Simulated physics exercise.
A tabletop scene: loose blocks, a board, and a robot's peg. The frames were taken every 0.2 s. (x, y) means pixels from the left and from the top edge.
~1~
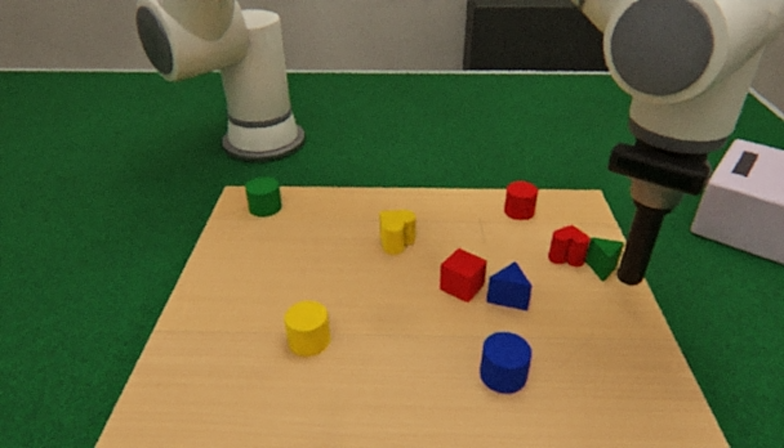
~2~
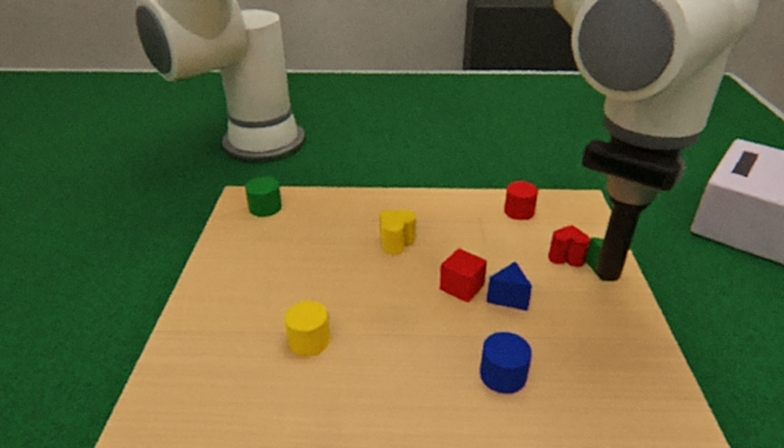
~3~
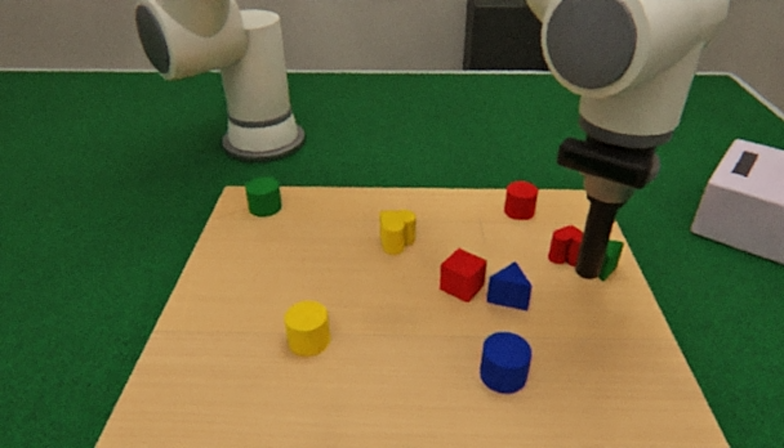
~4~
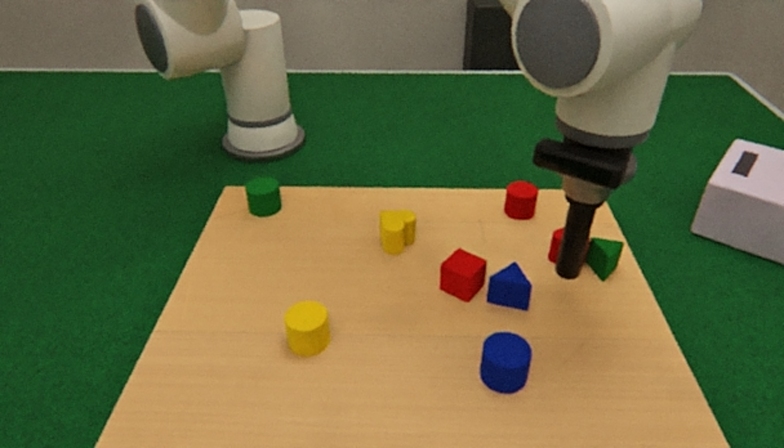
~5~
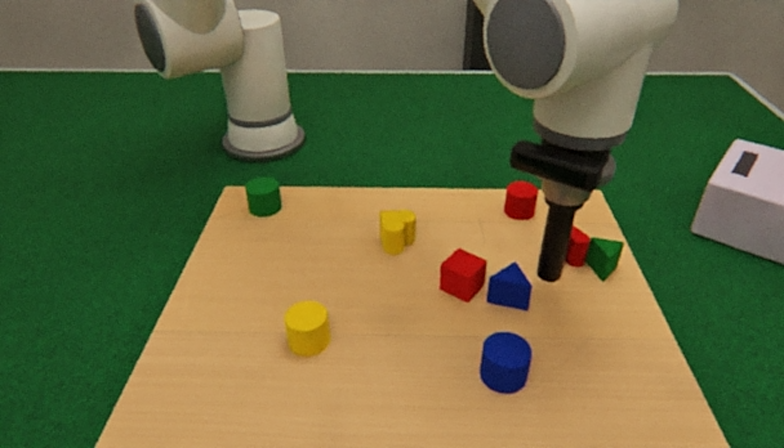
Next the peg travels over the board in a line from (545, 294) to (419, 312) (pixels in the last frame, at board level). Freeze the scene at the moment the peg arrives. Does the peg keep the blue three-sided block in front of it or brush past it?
It is still there in front.
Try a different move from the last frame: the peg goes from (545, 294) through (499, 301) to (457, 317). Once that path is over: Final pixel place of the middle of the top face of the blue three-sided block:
Put as a pixel place, it's (432, 292).
On the path given first. One third of the way, peg (506, 281); blue three-sided block (483, 279).
Two thirds of the way, peg (463, 287); red square piece (453, 261), turned 40° clockwise; blue three-sided block (437, 285), turned 25° clockwise.
At the end, peg (420, 293); red square piece (453, 261), turned 40° clockwise; blue three-sided block (395, 292); red heart-shaped block in place.
